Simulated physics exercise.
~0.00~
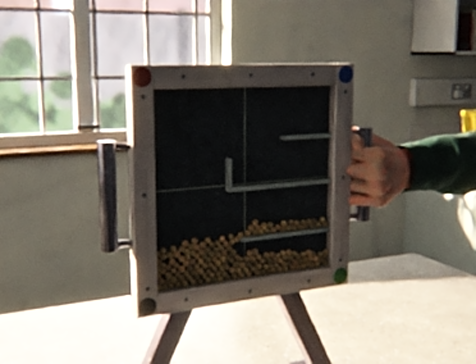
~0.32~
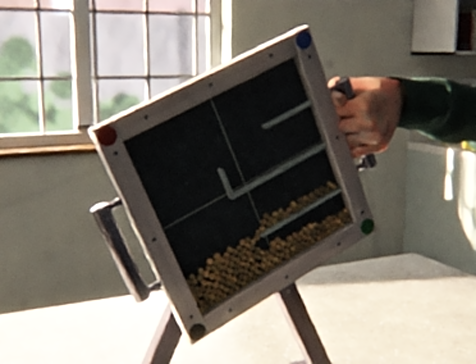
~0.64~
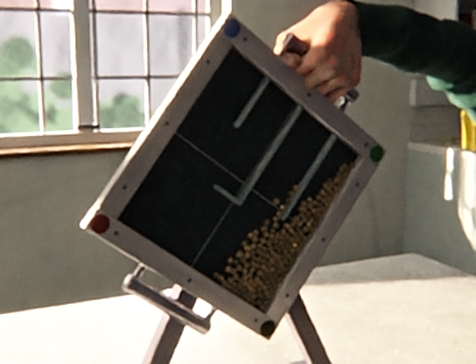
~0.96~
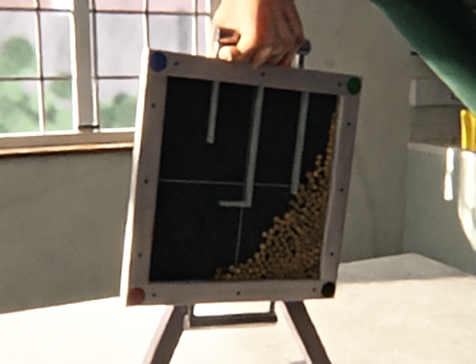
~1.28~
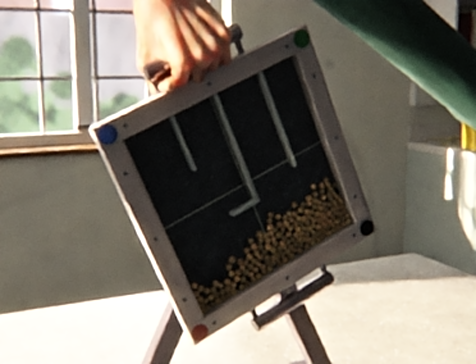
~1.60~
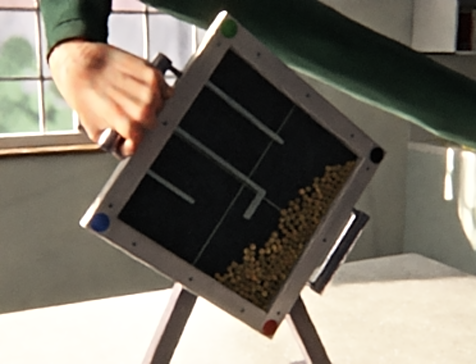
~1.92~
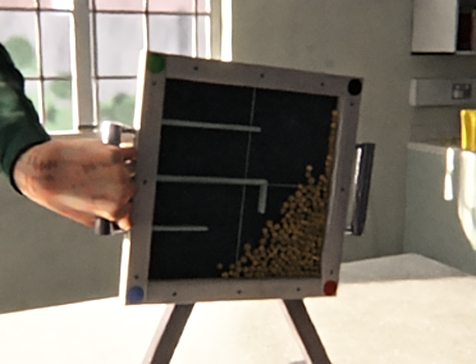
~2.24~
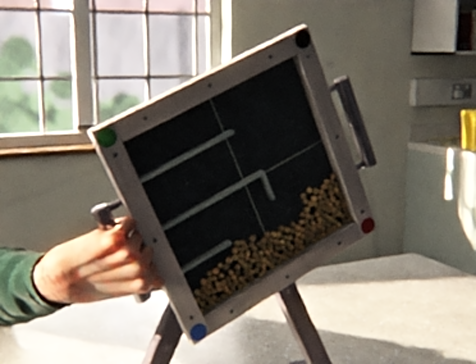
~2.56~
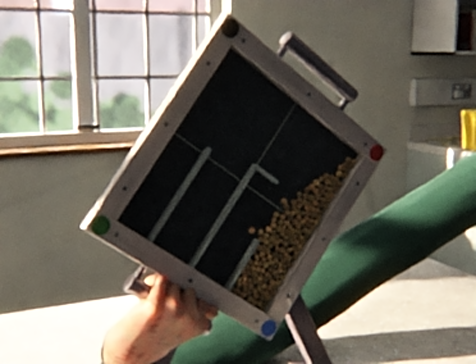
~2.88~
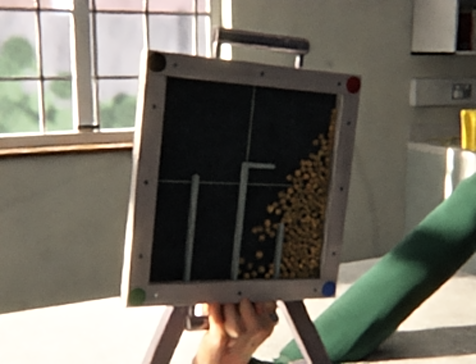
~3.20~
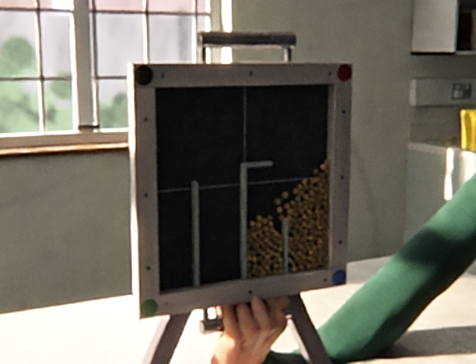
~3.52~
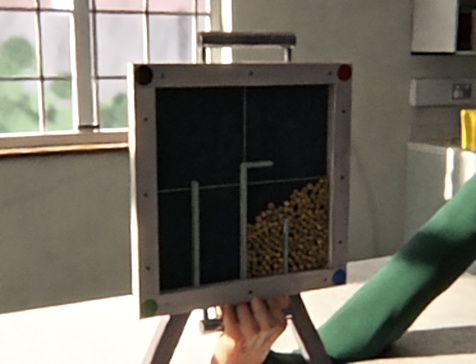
A hand turned a square framed box of small wooden beads counterclockwise on its stand, sending them tumbling along the inner walls, until it stopped three quarters of the way round and the beads settled in the lower right, by the blue dot.
